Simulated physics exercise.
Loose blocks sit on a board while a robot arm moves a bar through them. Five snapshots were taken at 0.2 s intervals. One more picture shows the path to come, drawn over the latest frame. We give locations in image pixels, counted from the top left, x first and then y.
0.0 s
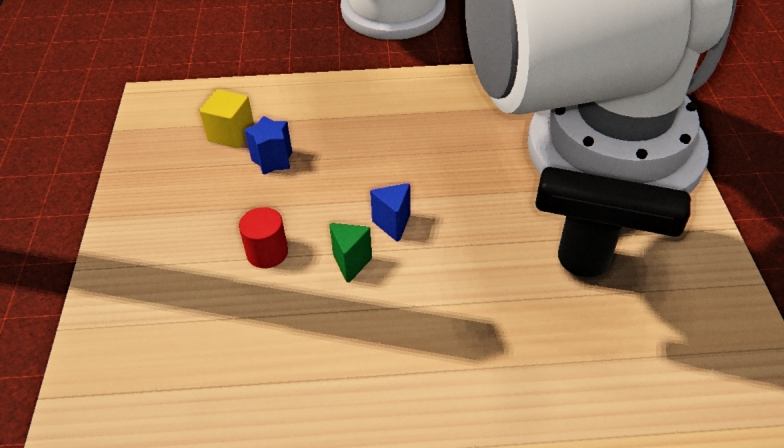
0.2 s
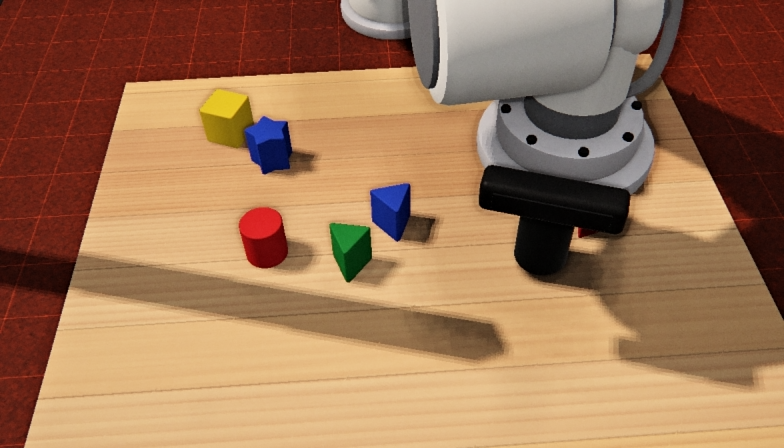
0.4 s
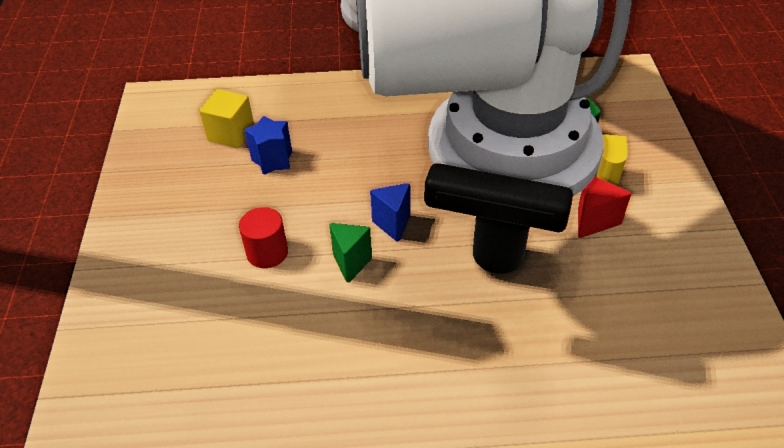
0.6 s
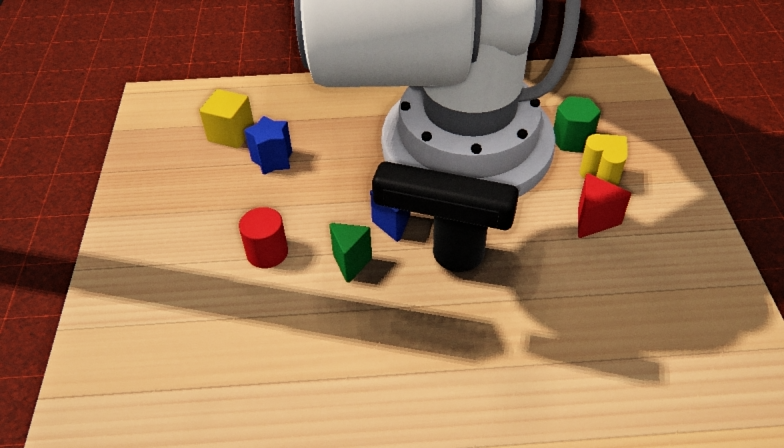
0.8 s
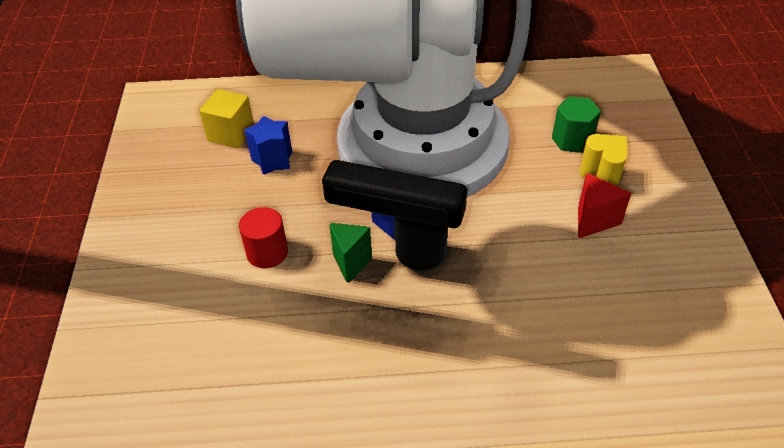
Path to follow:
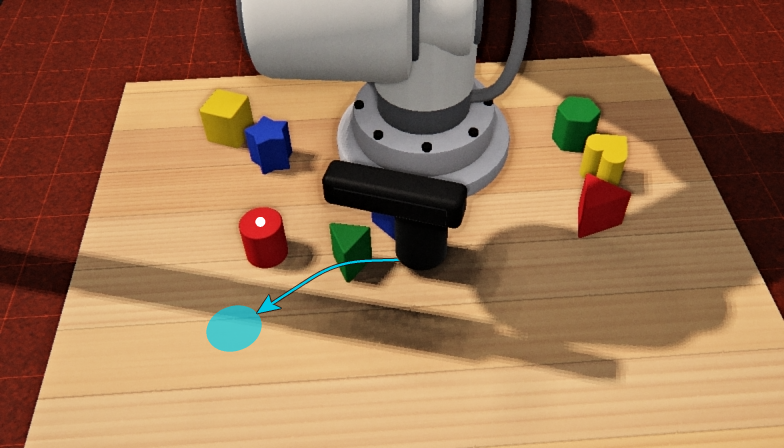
White robot arm sliding a black bar leftward over a wooden board, revealing red, yellow and green blocks on the right.
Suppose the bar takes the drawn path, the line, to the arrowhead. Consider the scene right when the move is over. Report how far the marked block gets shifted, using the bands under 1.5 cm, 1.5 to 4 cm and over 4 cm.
Displaced less than 1.5 cm.
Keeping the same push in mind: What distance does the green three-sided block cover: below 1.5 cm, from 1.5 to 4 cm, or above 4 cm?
It goes a long way, over 4 cm.
Path on the board, from (421, 259) through (354, 262) and (293, 290) to (234, 328); the dot is on the red disc.
One third of the way, bar (351, 254); green three-sided block (310, 242), turned 55° anticlockwise.
Two thirds of the way, bar (290, 282); green three-sided block (243, 264), turned 30° anticlockwise.
At the end, bar (232, 320); red disc in place; green three-sided block (199, 275).
